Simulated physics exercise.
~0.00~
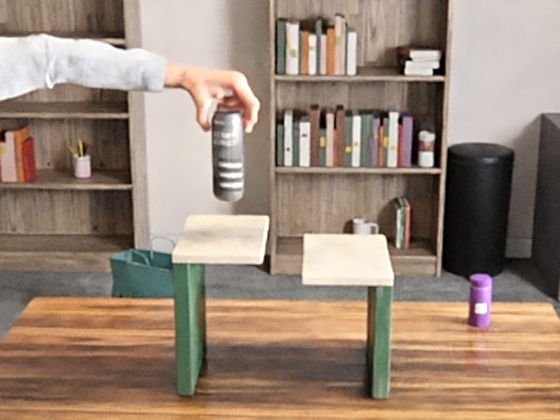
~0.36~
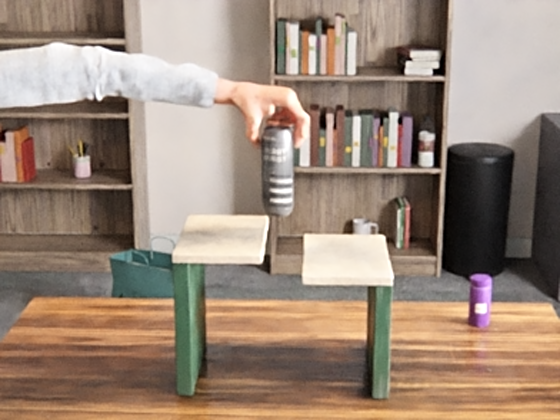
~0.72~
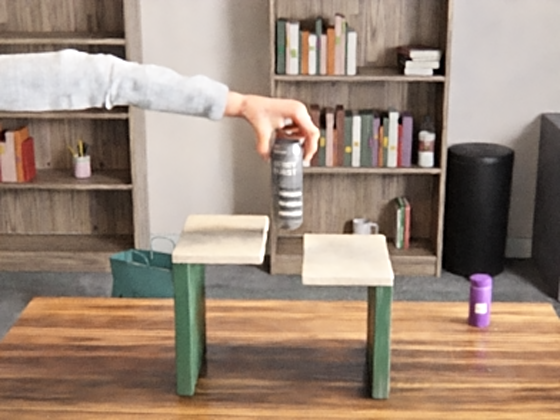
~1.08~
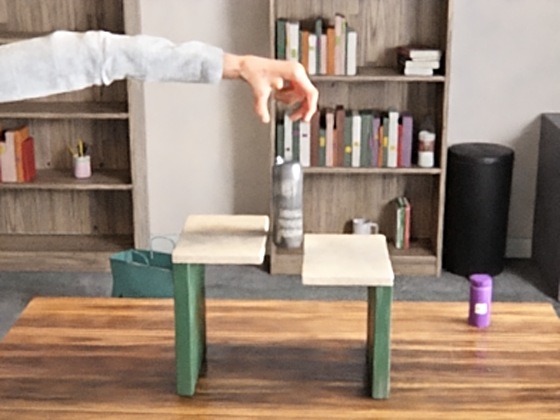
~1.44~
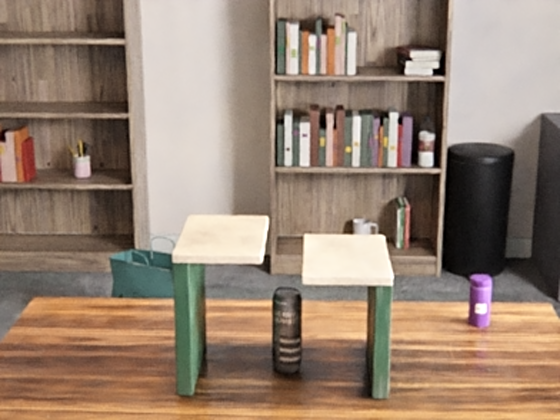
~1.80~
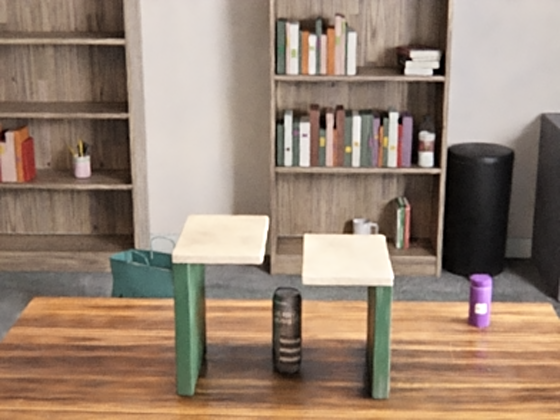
Grey can held by a hand moving right over two supports, then released, dropping upright through the gap onto the wooden table.
